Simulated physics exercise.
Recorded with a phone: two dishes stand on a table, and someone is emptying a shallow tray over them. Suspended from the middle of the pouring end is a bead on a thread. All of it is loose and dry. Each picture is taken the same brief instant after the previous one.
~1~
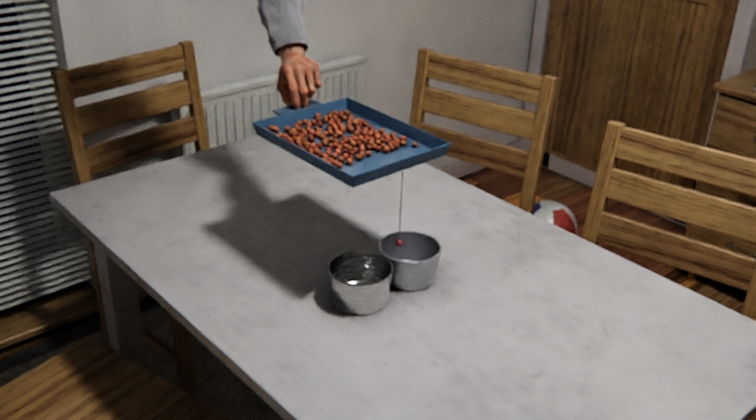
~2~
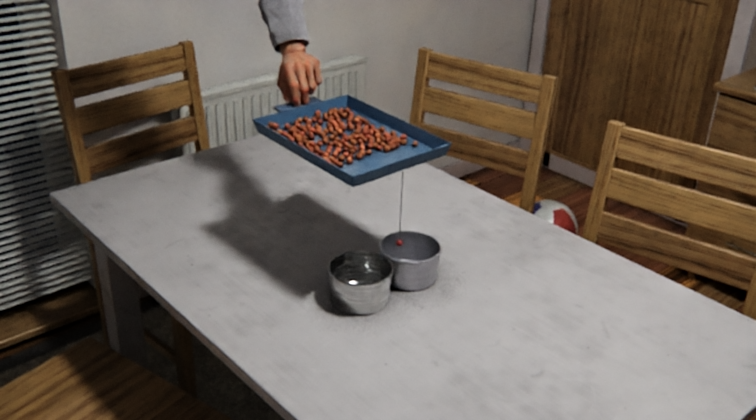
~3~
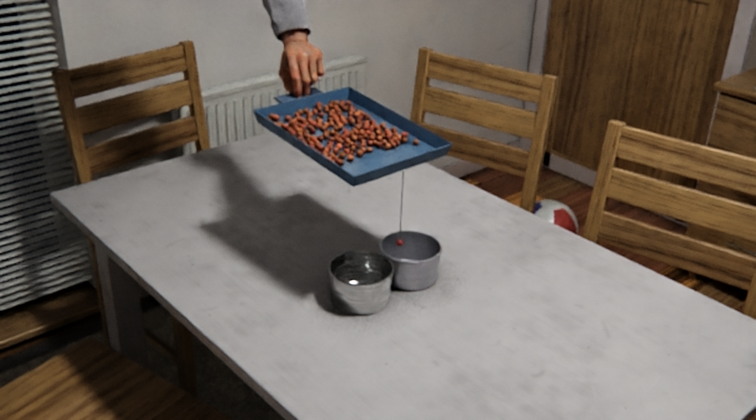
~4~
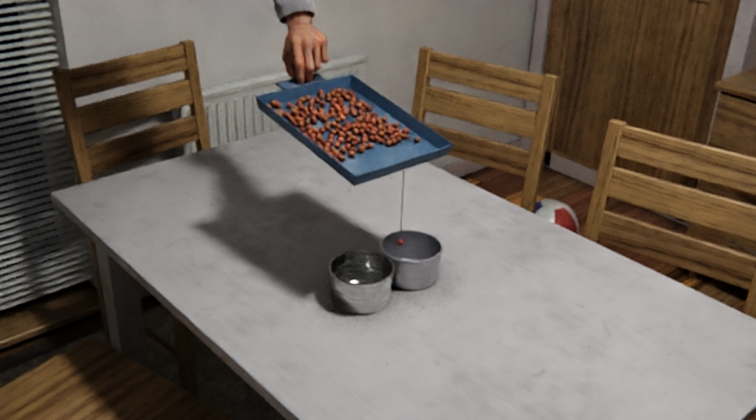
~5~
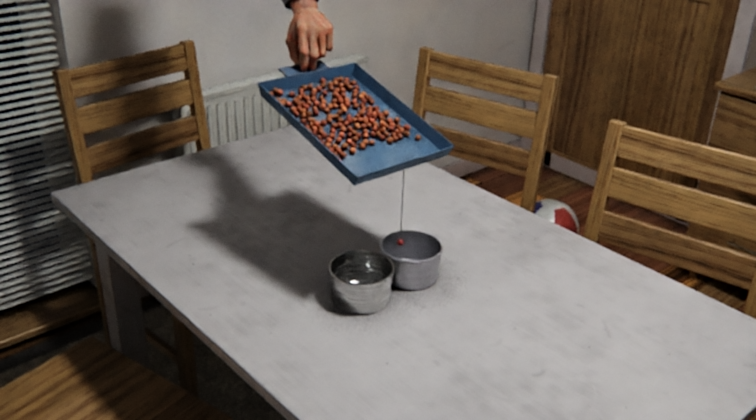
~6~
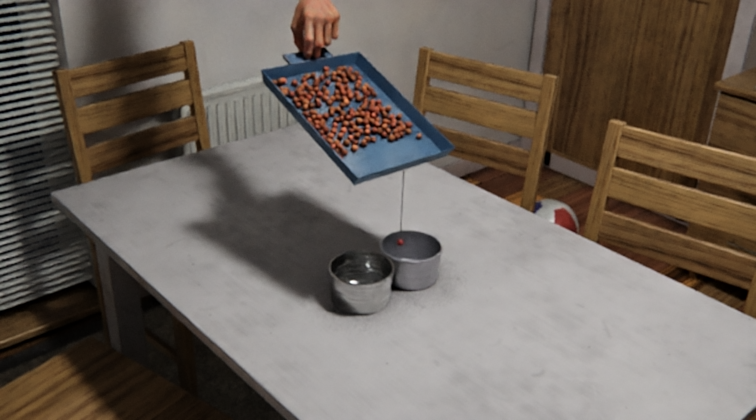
At the start, a hand holds a blue tray of small reddish-brown pellets nearly flat above two metal dishes on a table, a red bead hanging on a thread from its near end. The hand then steadily raises the far end, tilting the tray more steeply, while the pellets stay on it and the bead and dishes barely move.
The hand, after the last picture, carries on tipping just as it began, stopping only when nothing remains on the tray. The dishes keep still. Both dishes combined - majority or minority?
Most gets spilled.
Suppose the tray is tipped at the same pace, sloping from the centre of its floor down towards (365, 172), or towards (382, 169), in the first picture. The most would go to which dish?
The left-side dish, then the left-side dish.
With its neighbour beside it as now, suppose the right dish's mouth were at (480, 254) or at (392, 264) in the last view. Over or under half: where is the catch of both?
In the first position past half, in the second shy of half.
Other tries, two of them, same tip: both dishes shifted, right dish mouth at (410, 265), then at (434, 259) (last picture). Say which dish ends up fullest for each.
The first time it's the right member, the second time the right member.
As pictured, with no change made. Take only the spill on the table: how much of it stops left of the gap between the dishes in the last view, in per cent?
That would be roughly 0 per cent.
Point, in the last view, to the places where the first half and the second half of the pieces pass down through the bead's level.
Early half: (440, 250); late half: (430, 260).
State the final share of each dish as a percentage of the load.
Split in per cent - left dish 0, right dish 10.
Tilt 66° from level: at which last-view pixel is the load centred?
I'd put the middle close to (404, 147).
Shortly afterwards, tray tipped steeply; the whole lot on the tray.
Next, tray tipped past a quarter turn; the bulk on the tray; only a few in the right dish; a little outside both; a little in the air.
Some moments later, tray tipped past a quarter turn; a little in the right dish; all but a few outside both.
In the end, tray tipped past a quarter turn; only a few in the left dish; a little in the right dish; all but a few outside both.
